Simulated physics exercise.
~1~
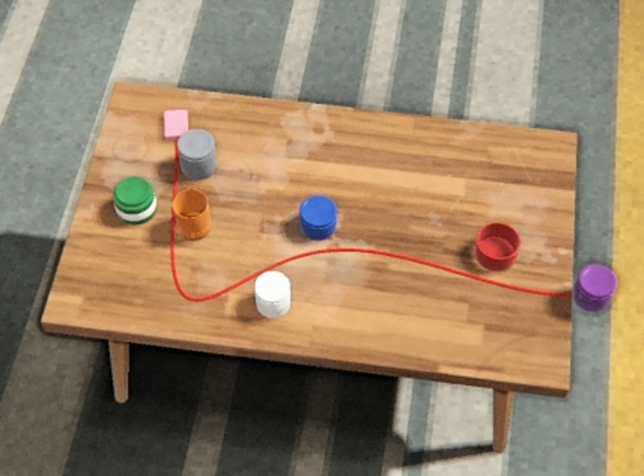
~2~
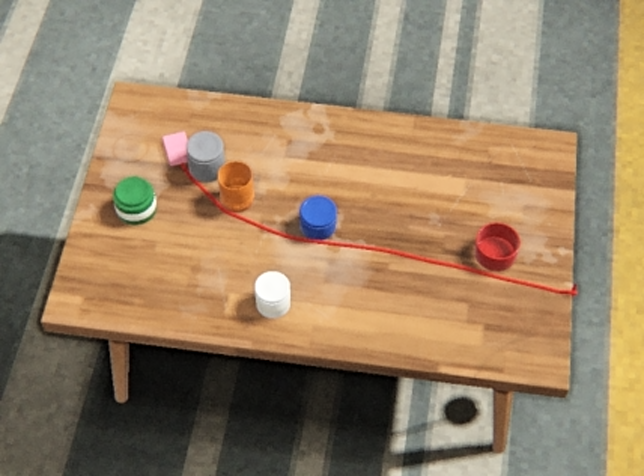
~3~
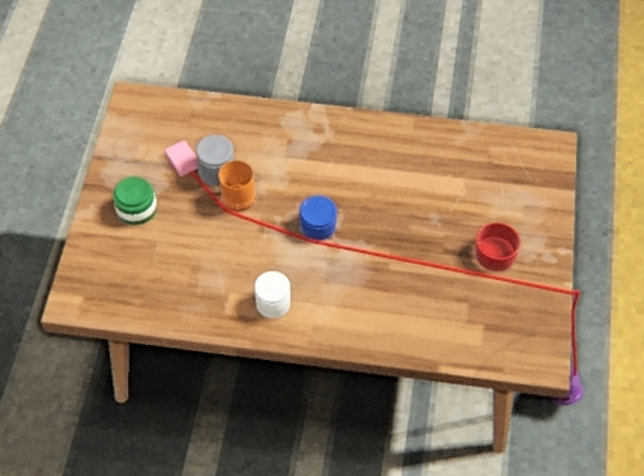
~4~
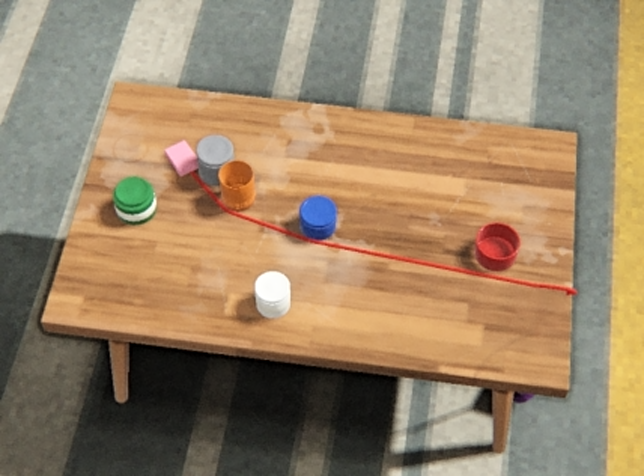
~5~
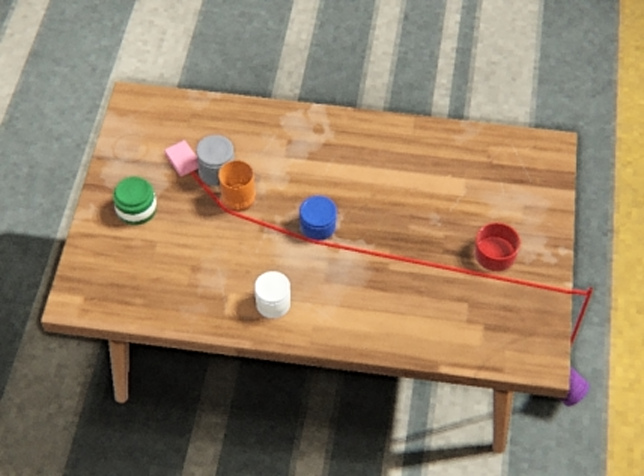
To begin with, a wooden table holds a pink block, grey, blue and green tubs, a red mug, a white canister and an orange cup, while a red cable curves across to a purple object just beyond the right edge. The purple object drops out of sight, and the cable straightens as the orange cup shifts right and up and the pink block slides down beside the grey tub. Both then edge slightly right and stop. The purple object hangs below the right edge, swinging left beneath the table, then back right. At the end it still dangles, with everything else on top.
